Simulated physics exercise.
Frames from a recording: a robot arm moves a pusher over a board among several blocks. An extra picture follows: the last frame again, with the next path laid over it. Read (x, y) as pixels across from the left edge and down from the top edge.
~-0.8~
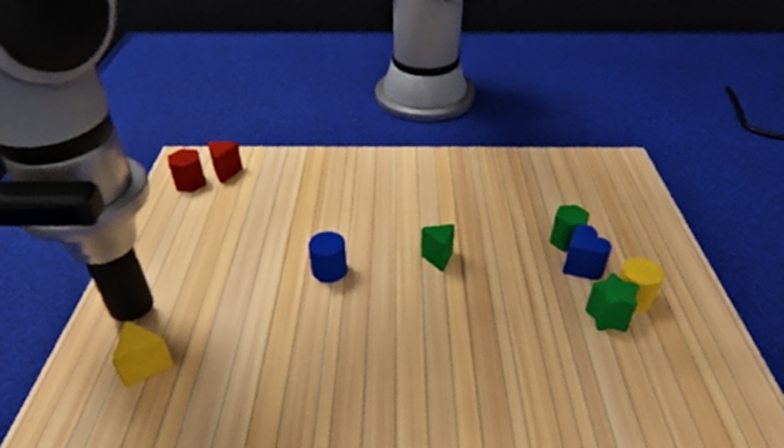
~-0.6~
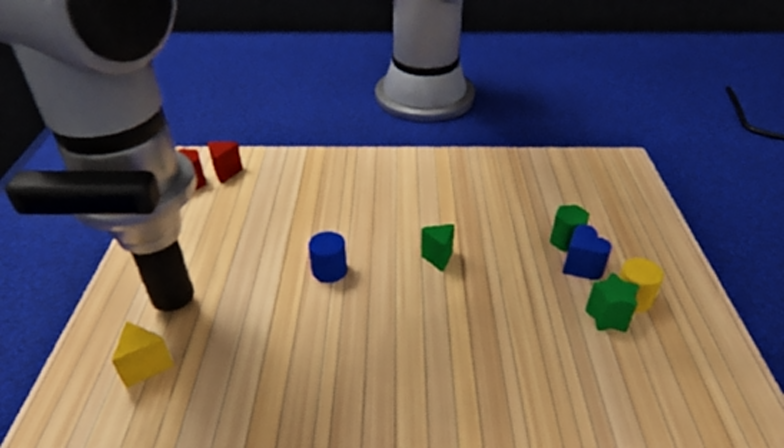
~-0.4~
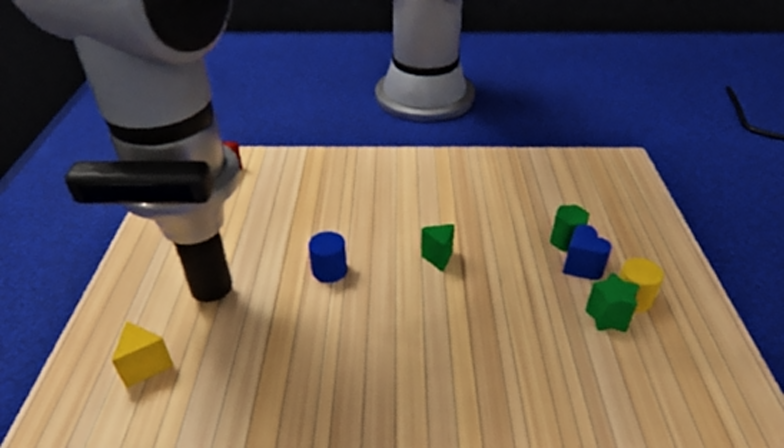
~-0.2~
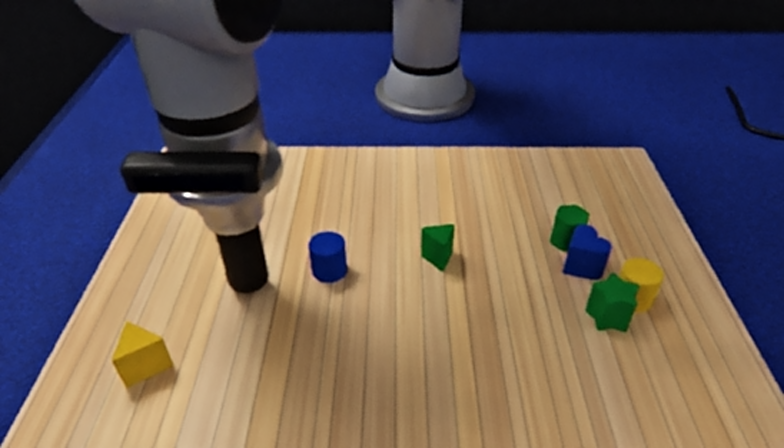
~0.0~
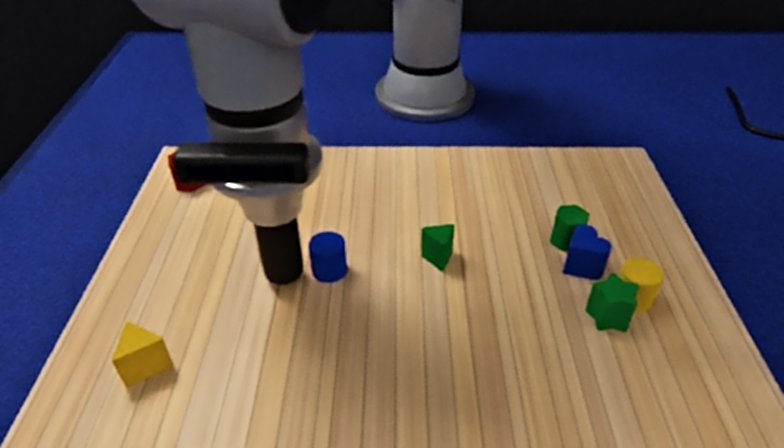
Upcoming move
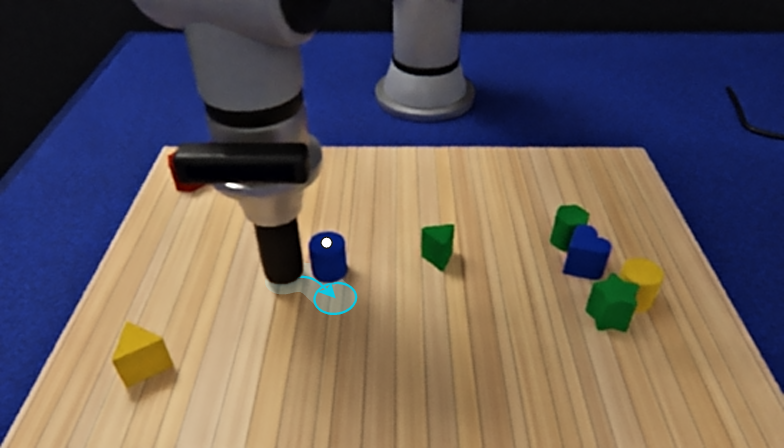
At the start, a robot arm holds a black pusher just behind a yellow triangular block at the left of a wooden board, with red, blue, green and yellow blocks spread around. The pusher glides rightward and slightly away, reaching the left side of the blue cylinder, while the blocks stay still.
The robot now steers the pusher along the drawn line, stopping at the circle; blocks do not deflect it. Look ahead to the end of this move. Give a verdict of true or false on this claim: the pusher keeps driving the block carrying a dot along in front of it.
False.
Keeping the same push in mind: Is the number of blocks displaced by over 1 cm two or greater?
In short: No.
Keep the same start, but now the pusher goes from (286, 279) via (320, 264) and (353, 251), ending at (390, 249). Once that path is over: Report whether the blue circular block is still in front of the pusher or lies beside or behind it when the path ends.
It holds its place in front.
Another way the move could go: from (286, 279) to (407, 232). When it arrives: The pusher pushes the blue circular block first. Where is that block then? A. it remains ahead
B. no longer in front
B.
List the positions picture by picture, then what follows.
Lower end of the pusher (132, 306), tops of blocks, blue circular block (327, 243), in the first picture.
Pusher (173, 296), blocks as before, in the second picture.
Pusher (212, 287), blocks as before, in the third picture.
Pusher (249, 279), blocks as before, in the fourth picture.
Pusher (284, 270), blue circular block (327, 243), in the fifth picture.
The drawn path runs from (286, 279) via (307, 277) and (323, 286), ending at (335, 298); the dot is on the blue circular block.
The first path, step by step. Halfway along, pusher (315, 271); blue circular block (349, 240).
At the end, pusher (334, 289); blue circular block (352, 241).
